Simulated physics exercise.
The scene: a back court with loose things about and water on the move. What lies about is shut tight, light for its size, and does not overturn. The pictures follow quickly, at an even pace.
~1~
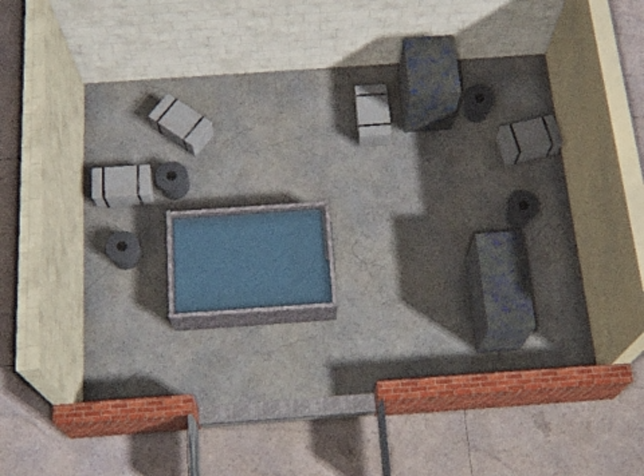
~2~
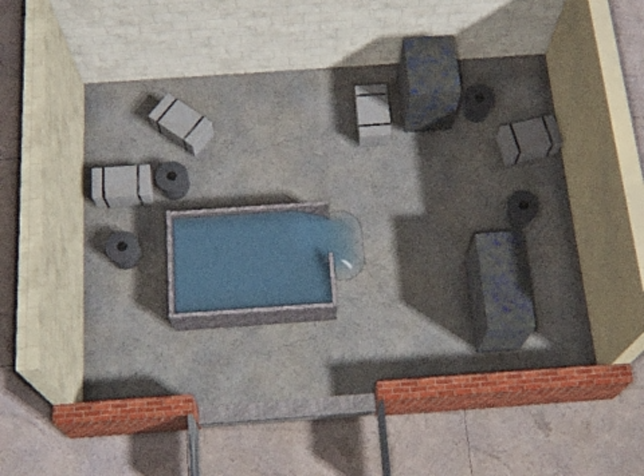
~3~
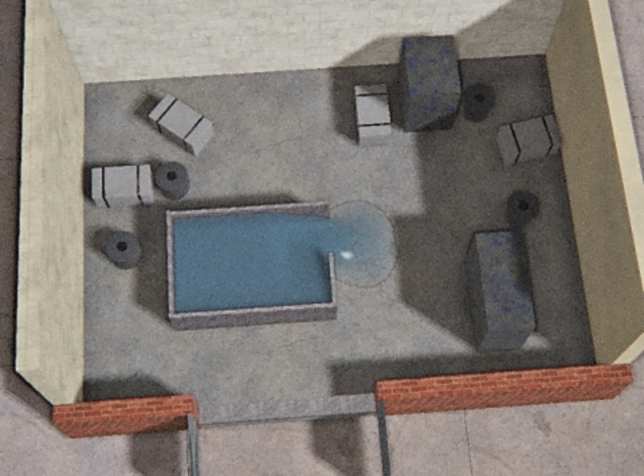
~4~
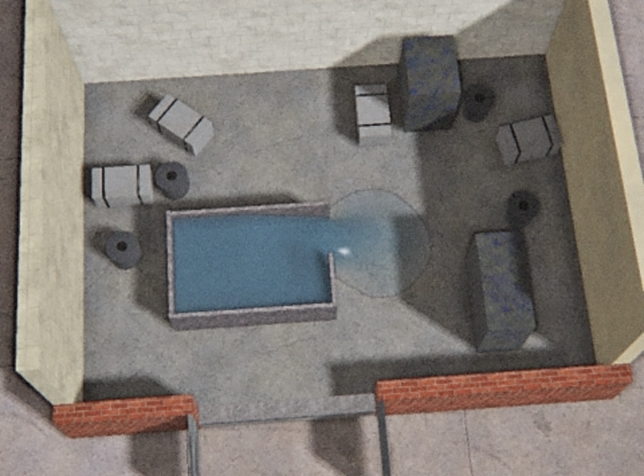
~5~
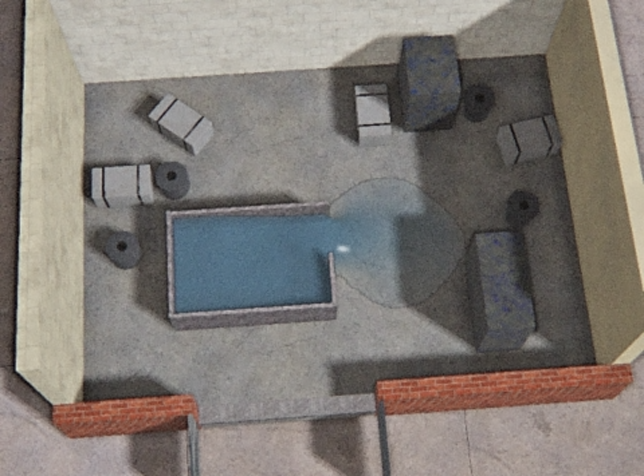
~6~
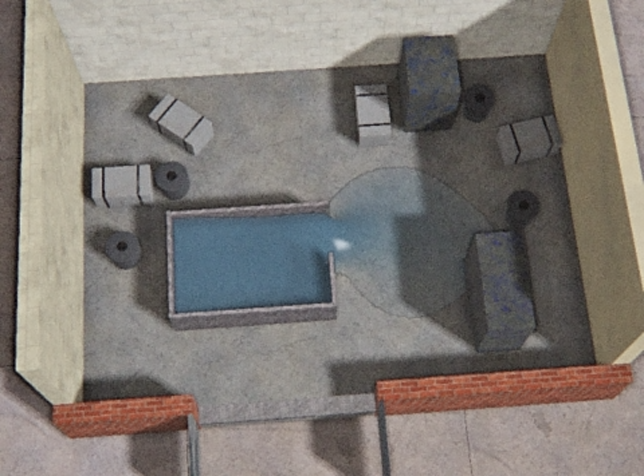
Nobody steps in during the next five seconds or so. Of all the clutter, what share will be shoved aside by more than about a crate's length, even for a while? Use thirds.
That comes to less than a third.
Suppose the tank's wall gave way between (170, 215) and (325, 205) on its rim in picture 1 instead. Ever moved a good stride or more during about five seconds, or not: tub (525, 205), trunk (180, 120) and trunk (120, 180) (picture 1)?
In that order: Under that, that far or more, swept aside.
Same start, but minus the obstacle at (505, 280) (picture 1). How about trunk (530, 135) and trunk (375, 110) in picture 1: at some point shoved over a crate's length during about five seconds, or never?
One after the other: Yes, no.
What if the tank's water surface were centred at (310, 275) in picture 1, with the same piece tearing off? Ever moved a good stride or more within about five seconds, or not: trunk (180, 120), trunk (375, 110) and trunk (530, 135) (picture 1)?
As listed: Short of that, no, yes.
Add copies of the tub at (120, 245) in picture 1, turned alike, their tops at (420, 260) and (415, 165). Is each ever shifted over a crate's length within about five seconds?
One after the other: Shifted that much, swept aside.
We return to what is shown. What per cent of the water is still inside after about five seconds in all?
Roughly 100 per cent.
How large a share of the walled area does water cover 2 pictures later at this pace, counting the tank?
Some 25 per cent.
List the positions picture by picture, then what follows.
In the first picture, a trunk at (373, 110), on the bottom; a trunk at (180, 119) rests on the ground; 0 of 8 have shifted.
In the second picture, a trunk at (373, 110) rests on the ground; a trunk at (180, 119), on the bottom; 0 of 8 have shifted.
In the third picture, a trunk at (373, 110) rests on the ground; a trunk at (180, 119), on the bottom; 0 of 8 have shifted.
In the fourth picture, a trunk at (373, 110) rests on the ground; a trunk at (180, 119), on the bottom; 0 of 8 have shifted.
In the fifth picture, a trunk at (373, 110) rests on the ground; a trunk at (180, 119) rests on the ground; 0 of 8 have shifted.
In the sixth picture, a trunk at (373, 110) rests on the ground; a trunk at (180, 119) rests on the ground; 0 of 8 have shifted.
A moment on, 0 of 8 are well off their spots; 0 afloat.
Next, 1 of 8 are well off their spots; 2 afloat.
Later, 1 of 8 are well off their spots; 2 afloat.
In the end, 1 of 8 are well off their spots, and 2 have been at some point; 3 afloat.
